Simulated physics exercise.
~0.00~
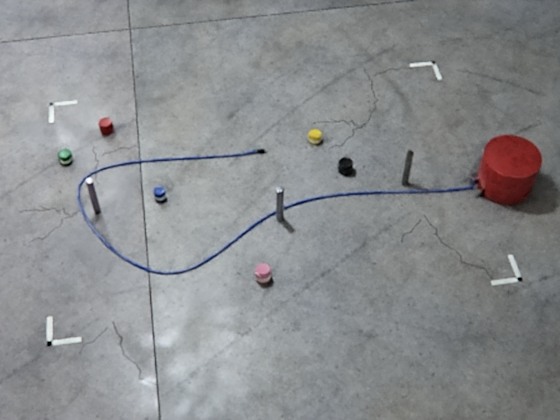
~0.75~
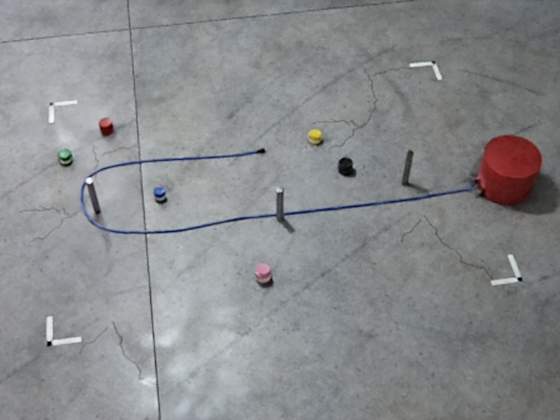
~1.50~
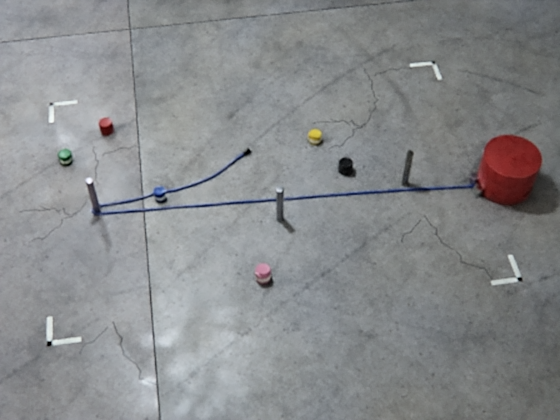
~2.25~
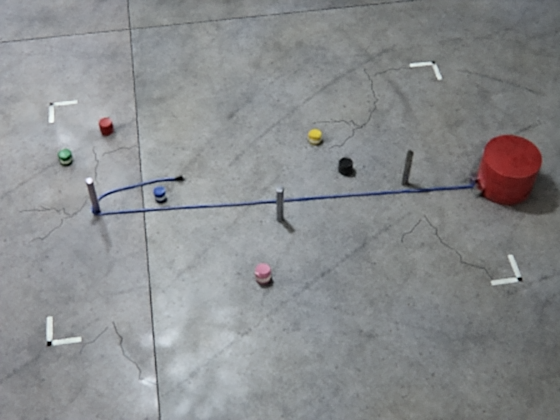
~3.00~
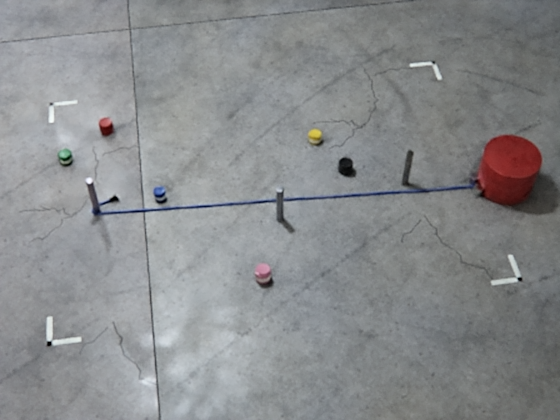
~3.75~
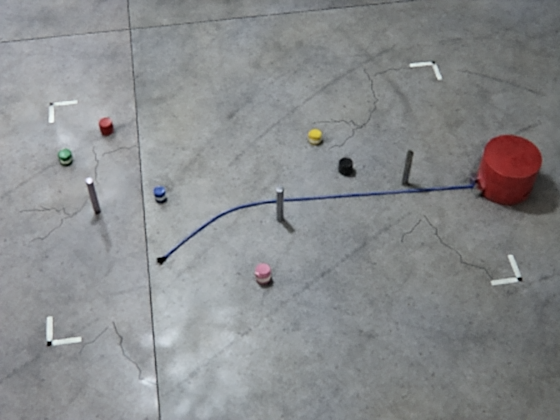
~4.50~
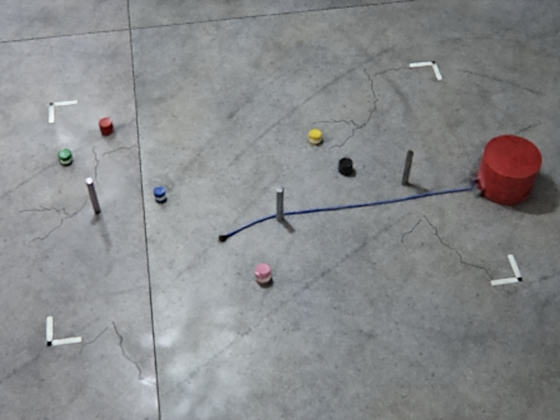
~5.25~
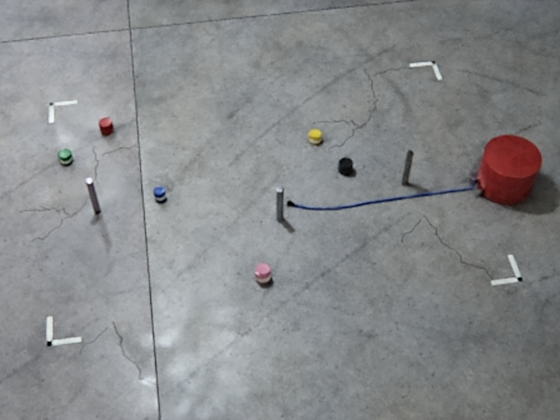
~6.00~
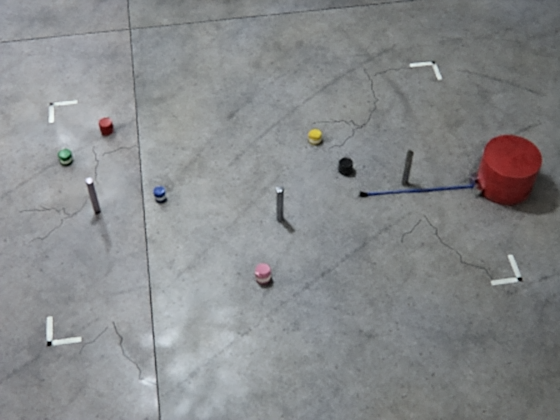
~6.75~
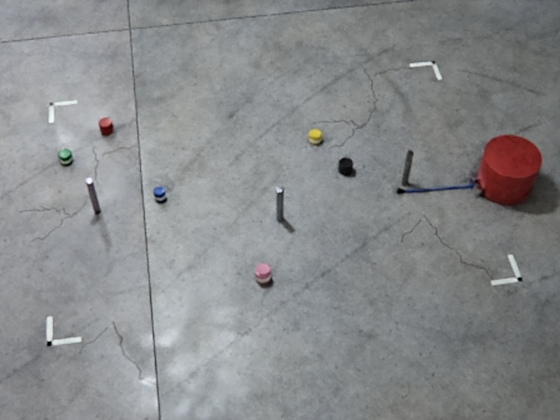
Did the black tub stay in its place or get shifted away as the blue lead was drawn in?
The black tub stayed in its place while the lead was drawn in toward the red drum.
